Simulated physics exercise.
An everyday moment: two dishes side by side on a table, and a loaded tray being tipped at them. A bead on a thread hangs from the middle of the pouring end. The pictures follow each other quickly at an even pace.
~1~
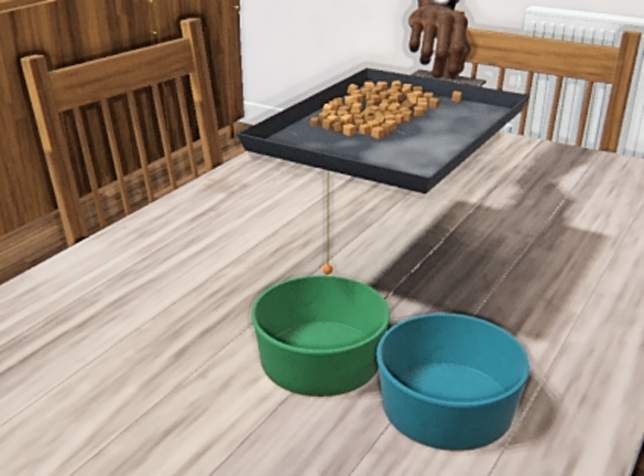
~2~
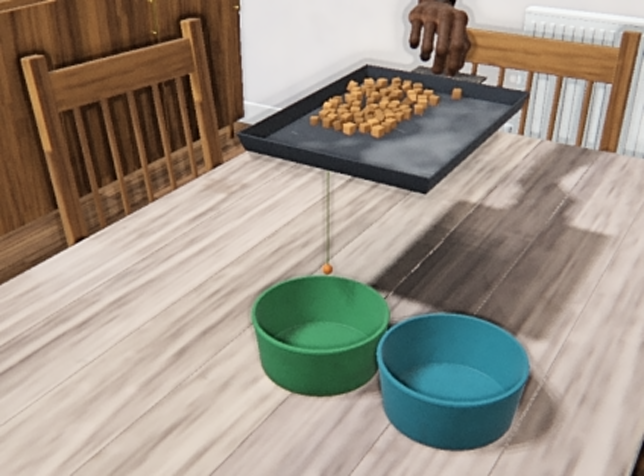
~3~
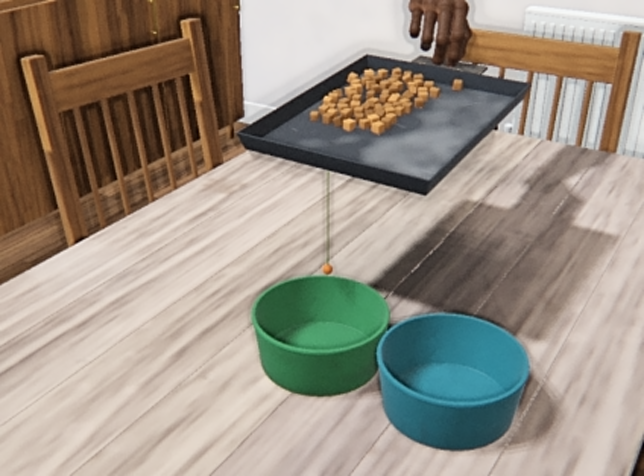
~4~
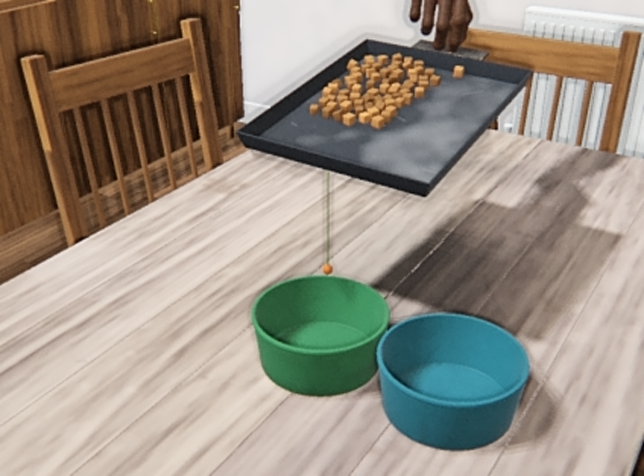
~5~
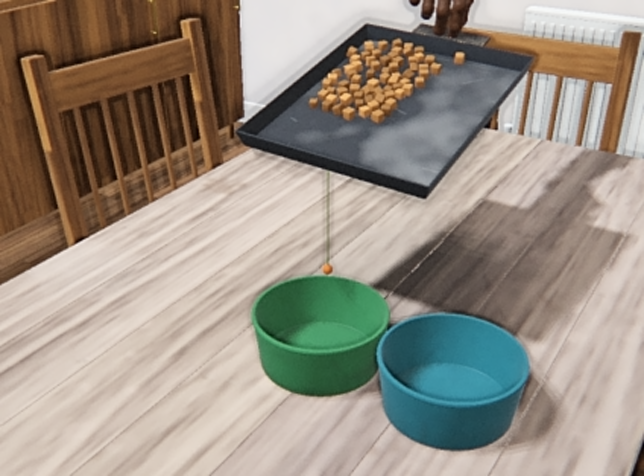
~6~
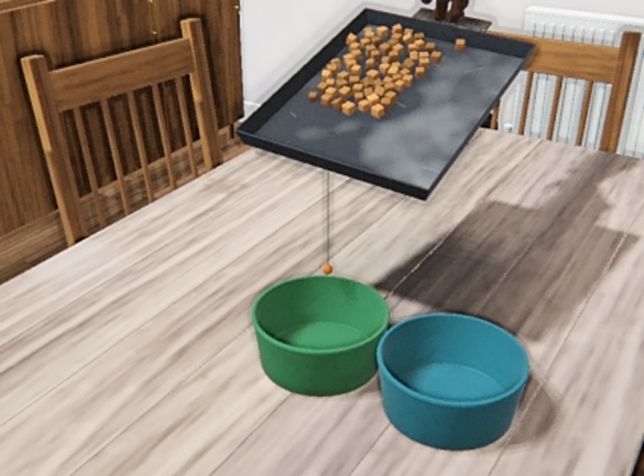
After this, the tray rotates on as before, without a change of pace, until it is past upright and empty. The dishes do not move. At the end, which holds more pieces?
Fuller: The left dish.
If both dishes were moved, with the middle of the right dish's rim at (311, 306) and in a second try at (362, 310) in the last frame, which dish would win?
One: Right. Two: The right-hand dish.
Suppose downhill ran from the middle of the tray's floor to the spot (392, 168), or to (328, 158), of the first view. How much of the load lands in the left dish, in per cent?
First some 40, then 40 per cent.
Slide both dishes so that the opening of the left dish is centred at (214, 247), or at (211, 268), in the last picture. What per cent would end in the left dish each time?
About 0 and 0 per cent.
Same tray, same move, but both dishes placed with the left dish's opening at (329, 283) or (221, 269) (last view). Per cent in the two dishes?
Near 60 % and 60 %.
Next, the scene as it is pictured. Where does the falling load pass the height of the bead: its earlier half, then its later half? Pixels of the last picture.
Early half (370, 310), late half (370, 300).
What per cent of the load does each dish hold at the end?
The left dish has 60 per cent, the right dish has 30.
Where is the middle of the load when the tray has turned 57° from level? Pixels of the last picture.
At about (370, 169).
Soon, tray tipped steeply; most on the tray; a small part in the air.
A while on, tray tipped right over; about two thirds on the tray; a small part in the right dish; a small part in the left dish; a small part outside both; a stray few in the air.
Towards the end, tray tipped past a quarter turn; about a quarter in the right dish; about two thirds in the left dish; a small part outside both; a stray few in the air.
Finally, tray tipped past a quarter turn; about a quarter in the right dish; about two thirds in the left dish; a small part outside both; a stray few in the air.
